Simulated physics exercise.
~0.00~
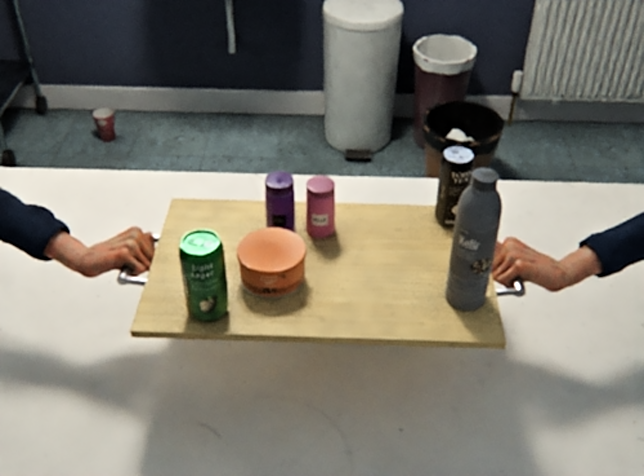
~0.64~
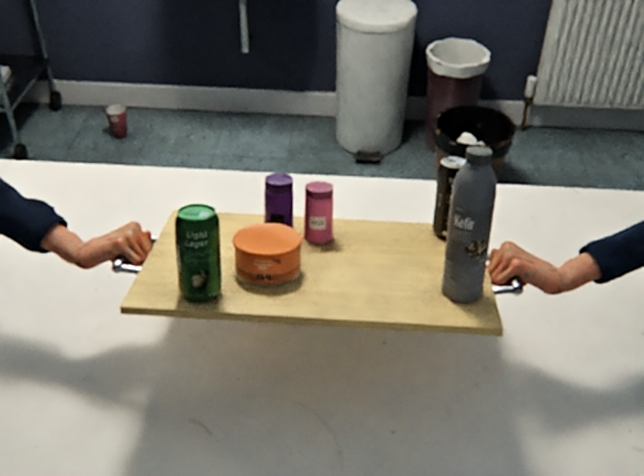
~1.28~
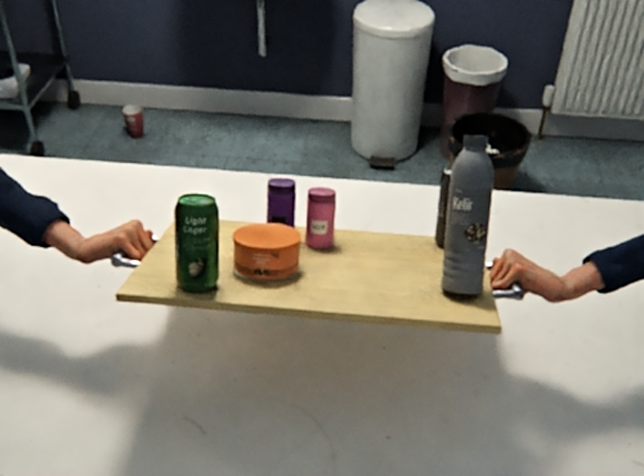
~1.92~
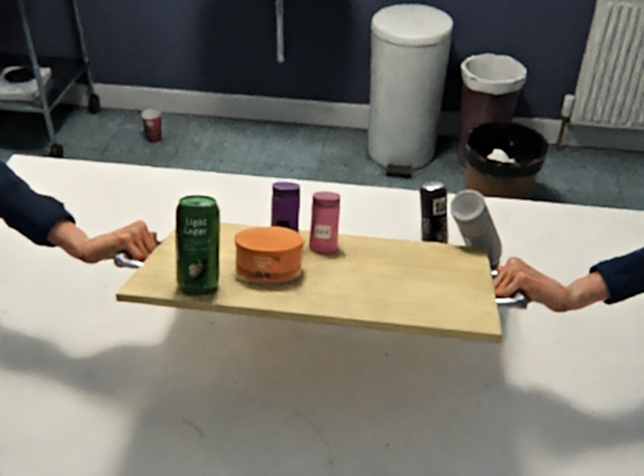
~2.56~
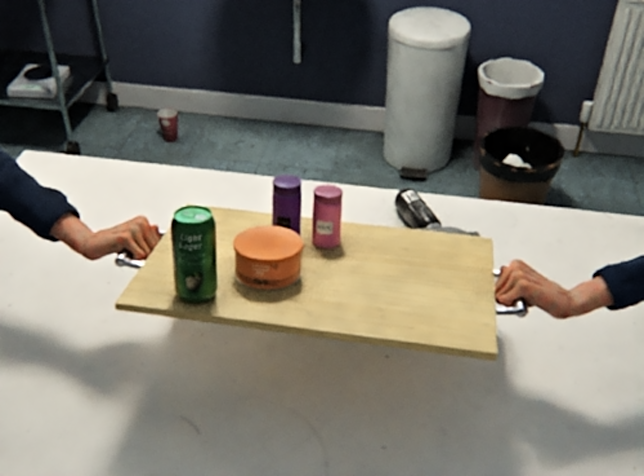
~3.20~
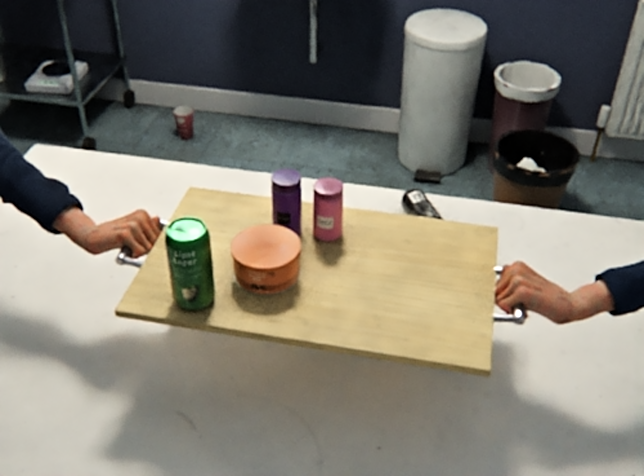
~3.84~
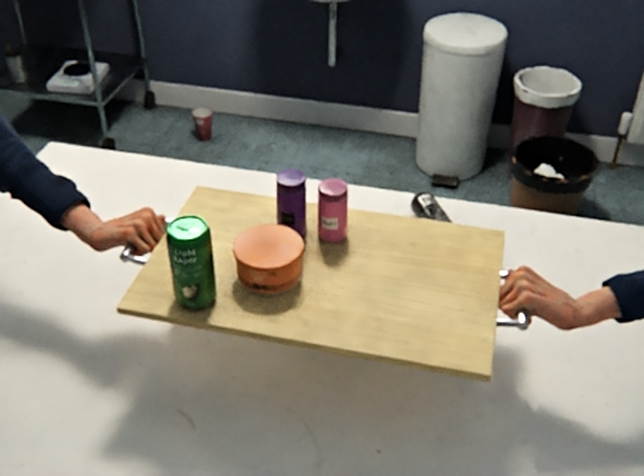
To begin with, two hands hold a rimless wooden board above a white table, carrying a green can, an orange tub, purple and pink containers, a black can and a grey bottle. The hands tilt the board so its far edge dips, while the view drifts slightly sideways. At the right, the black can and the grey bottle topple off the far edge. The hands then bring the board back toward level. Finally, the black can lies on its side beyond the board, the bottle is out of sight, and the other four items remain standing.
